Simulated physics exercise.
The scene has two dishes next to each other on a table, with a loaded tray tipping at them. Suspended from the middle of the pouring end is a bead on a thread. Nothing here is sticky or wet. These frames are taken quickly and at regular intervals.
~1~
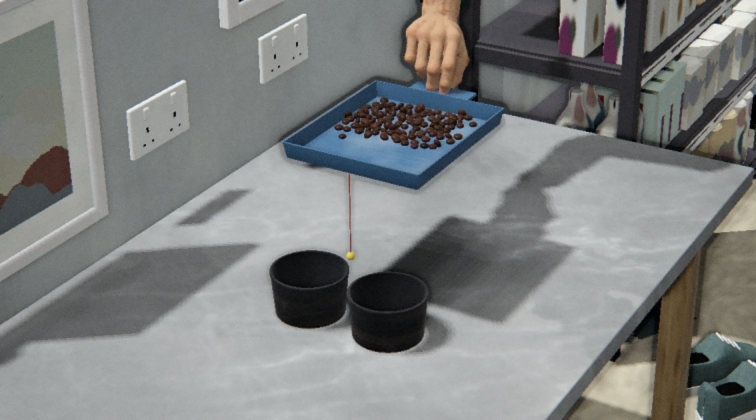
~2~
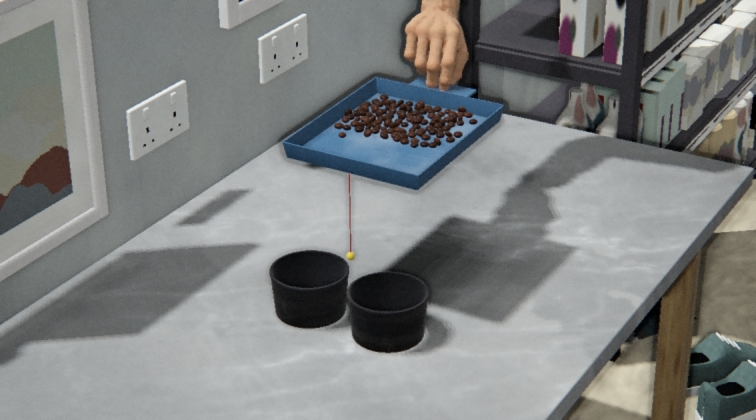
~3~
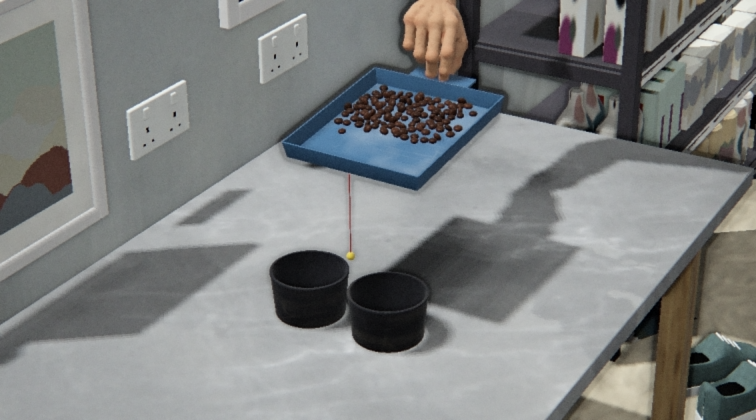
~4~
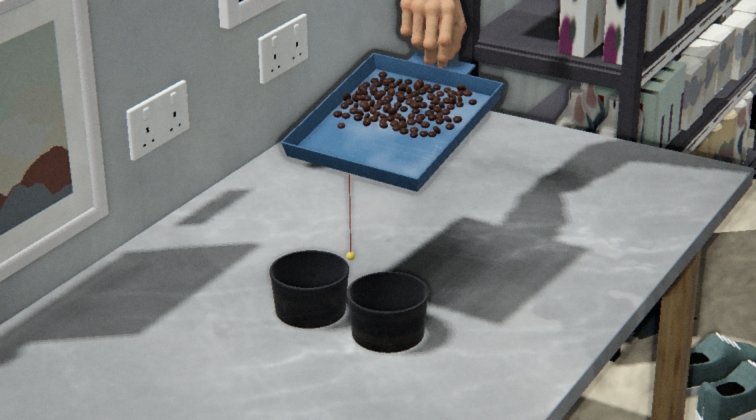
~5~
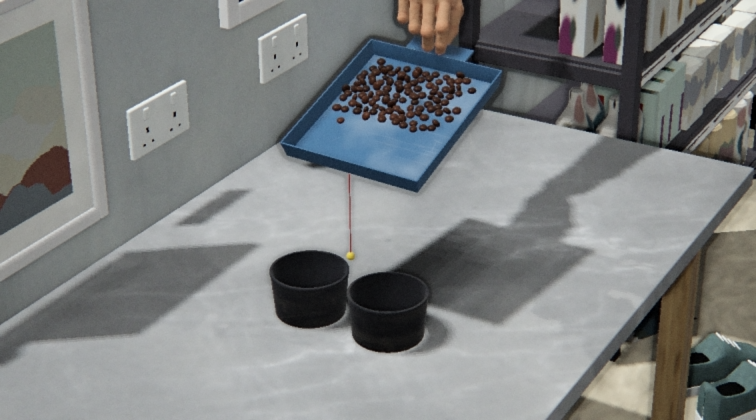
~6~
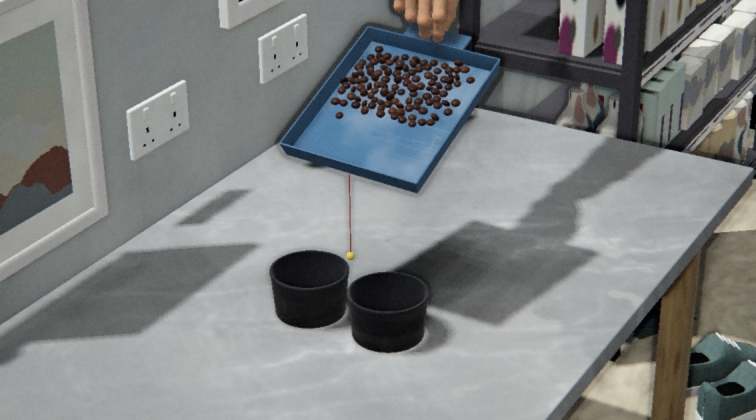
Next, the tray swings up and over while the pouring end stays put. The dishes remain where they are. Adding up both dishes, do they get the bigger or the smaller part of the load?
It looks like most goes in the dishes, when all's done.
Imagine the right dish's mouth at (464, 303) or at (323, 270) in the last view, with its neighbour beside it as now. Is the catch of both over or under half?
Earlier try a minority share, later try a minority share.
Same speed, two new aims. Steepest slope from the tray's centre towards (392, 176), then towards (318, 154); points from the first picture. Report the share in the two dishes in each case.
80 % and 30 %, roughly.
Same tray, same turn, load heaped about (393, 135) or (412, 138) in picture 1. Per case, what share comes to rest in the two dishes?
It would be 80 in a hundred, and then 80 in a hundred.
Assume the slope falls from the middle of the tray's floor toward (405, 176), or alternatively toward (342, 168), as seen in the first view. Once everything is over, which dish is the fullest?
The first place favours the right of the two, the second the left of the two.
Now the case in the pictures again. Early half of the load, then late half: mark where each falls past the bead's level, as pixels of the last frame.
First around (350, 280), afterwards around (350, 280).
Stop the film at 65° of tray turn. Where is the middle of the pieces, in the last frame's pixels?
Mark it at roughly (357, 165) in the final frame.
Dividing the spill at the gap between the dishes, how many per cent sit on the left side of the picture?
It amounts to some 70 percent.
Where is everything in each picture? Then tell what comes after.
Corners of the pouring end near (287, 141) and (417, 173), level; middle of the load near (399, 124), flat chocolate drops; left dish near (289, 303); right dish near (368, 327); bead on its thread near (351, 256), in the first frame.
Corners of the pouring end near (287, 141) and (417, 174), level; middle of the load near (399, 121), in the second frame.
Corners of the pouring end near (286, 141) and (417, 175), tipped barely, lowest at the right corner; middle of the load near (398, 115), in the third frame.
Corners of the pouring end near (285, 141) and (416, 176), tipped a little, lowest at the right corner; middle of the load near (398, 105), in the fourth frame.
Corners of the pouring end near (284, 141) and (416, 178), tipped clearly, lowest at the right corner; middle of the load near (397, 96), in the fifth frame.
Corners of the pouring end near (284, 142) and (415, 180), tipped clearly, lowest at the right corner; middle of the load near (395, 87); left dish near (289, 303); right dish near (368, 327), in the sixth frame.
Shortly afterwards, tray tipped steeply; all but a few on the tray; a little in the air.
Next, tray tipped past a quarter turn; near two thirds on the tray; a little in the right dish; a little in the left dish; near a quarter outside both; a little in the air.
Some moments later, tray tipped past a quarter turn; near half in the right dish; near a quarter in the left dish; near a quarter outside both.
In the end, tray tipped past a quarter turn; near half in the right dish; near a quarter in the left dish; near a quarter outside both.
